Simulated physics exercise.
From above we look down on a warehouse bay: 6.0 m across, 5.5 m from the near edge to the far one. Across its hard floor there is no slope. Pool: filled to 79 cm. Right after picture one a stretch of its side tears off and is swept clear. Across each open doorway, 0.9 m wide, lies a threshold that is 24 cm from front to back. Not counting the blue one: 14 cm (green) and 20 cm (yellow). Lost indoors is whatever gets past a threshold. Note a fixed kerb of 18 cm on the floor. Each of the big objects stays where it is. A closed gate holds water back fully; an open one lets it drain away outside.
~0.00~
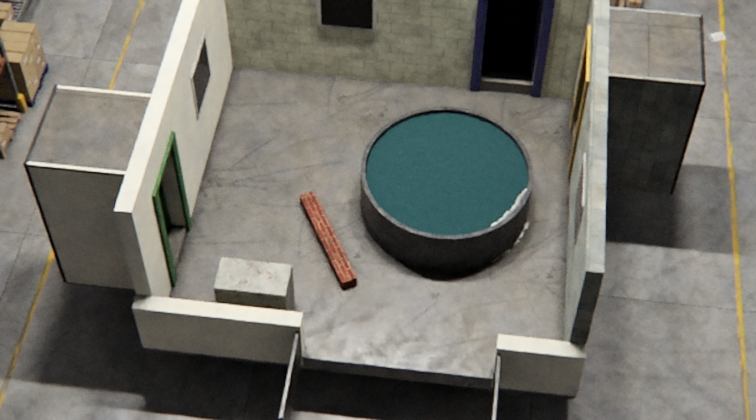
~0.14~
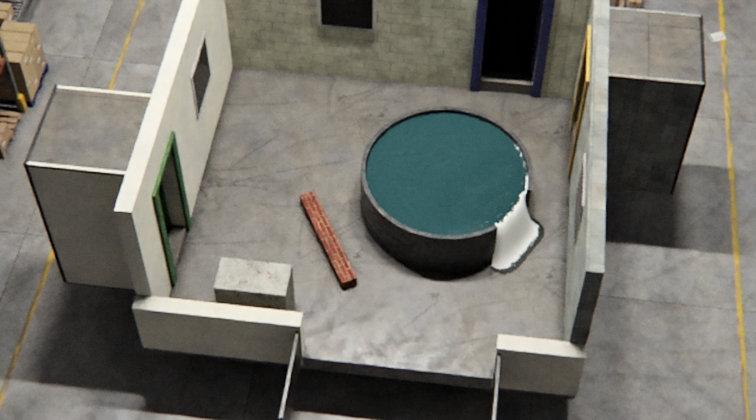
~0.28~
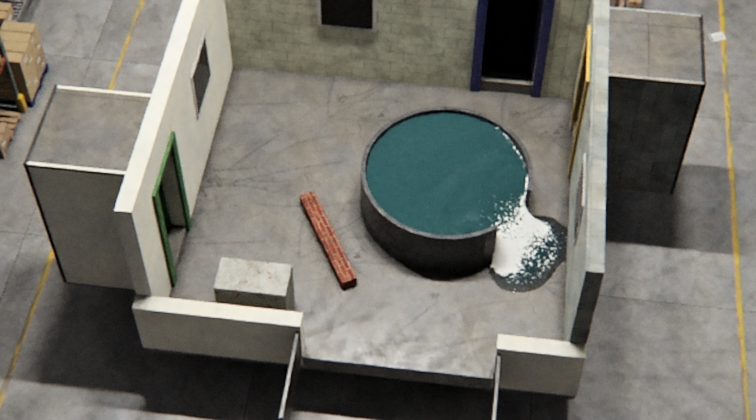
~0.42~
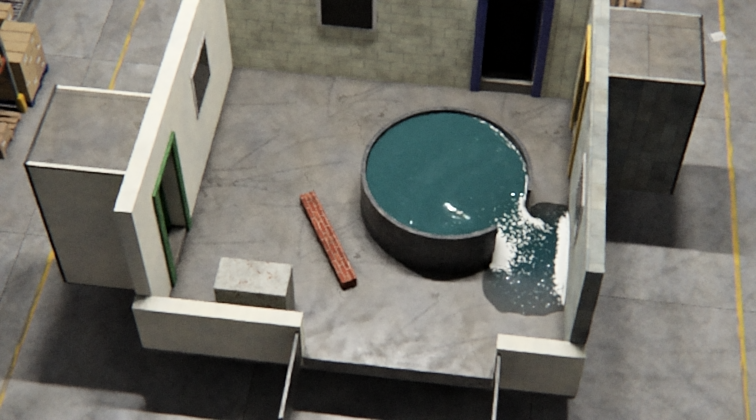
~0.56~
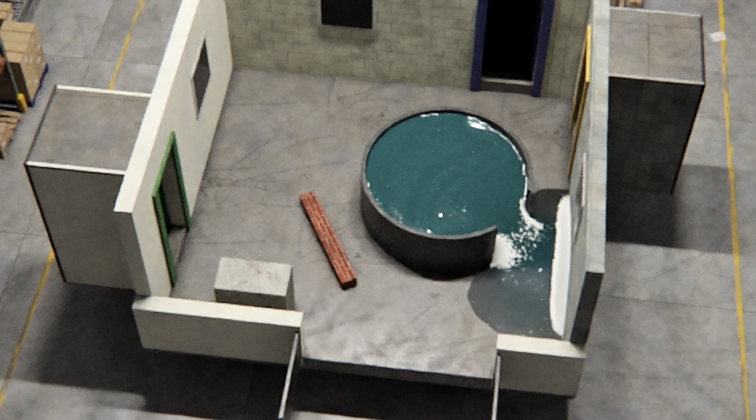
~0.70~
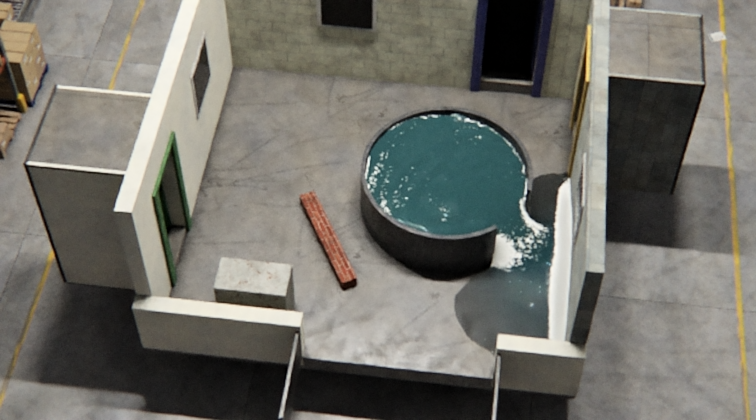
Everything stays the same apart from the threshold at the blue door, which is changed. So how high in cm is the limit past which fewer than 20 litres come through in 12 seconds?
The limit is about 17 cm.
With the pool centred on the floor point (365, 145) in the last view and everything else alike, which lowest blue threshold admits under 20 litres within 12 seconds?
Then close to 10.5 cm.
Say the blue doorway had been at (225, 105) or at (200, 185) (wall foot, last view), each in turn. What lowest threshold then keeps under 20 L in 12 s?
About 11.5 cm for the first and 8.5 cm for the second.
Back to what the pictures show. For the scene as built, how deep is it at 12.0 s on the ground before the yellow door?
7.5 cm.
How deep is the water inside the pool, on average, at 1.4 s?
Around 59 centimetres.
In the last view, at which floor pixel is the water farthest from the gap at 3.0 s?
Lab note: Front tip approx. (173, 328).
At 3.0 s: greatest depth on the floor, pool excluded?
42 cm.
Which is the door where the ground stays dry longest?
The green one.
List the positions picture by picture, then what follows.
In the first picture, still water, 79 cm deep, in the pool at (447, 173); the blue door at (510, 51) is dry.
In the second picture, the front is at (513, 266), 0.3 m from the gap at (512, 233); 0.3 m2 of floor is wet, 79 cm left at the back.
In the third picture, the front is at (540, 282), 0.8 m from the gap at (512, 234); 1.0 m2 of floor is wet, 79 cm left at the back.
In the fourth picture, the gap is at (512, 235), the front 1.3 m out at (562, 304); the back of the pool holds 79 cm.
In the fifth picture, the front is at (561, 337), 1.7 m from the gap at (512, 234); 2.4 m2 of floor is wet, 79 cm left at the back.
In the sixth picture, the front is at a hidden place, 2.2 m from the gap at (512, 234); 2.9 m2 of floor is wet, 77 cm left at the back; 2.1 m in a straight line remain to the blue door at (510, 51).
After 1.4 s water covers 20 % of the floor, deepest (67 cm) near (559, 372); it has not reached the blue door.
After 3.0 s water covers 55 % of the floor, deepest (42 cm) near (559, 372); 19 cm at the blue door, 0 litres in over its 25 cm threshold.
After 12.0 s water covers 95 % of the floor, deepest (12 cm) near (220, 334); 10 cm at the blue door, 0 litres in over its 25 cm threshold.
At the blue door as built, the water arrived by 1.8 s and peaked near 22 cm at 2.2 s.
Run again over the same 12 s with other heights there, 44 litres in over 14 cm, 9 litres over 19 cm. The limit of 20 litres is kept from about 17 cm up.
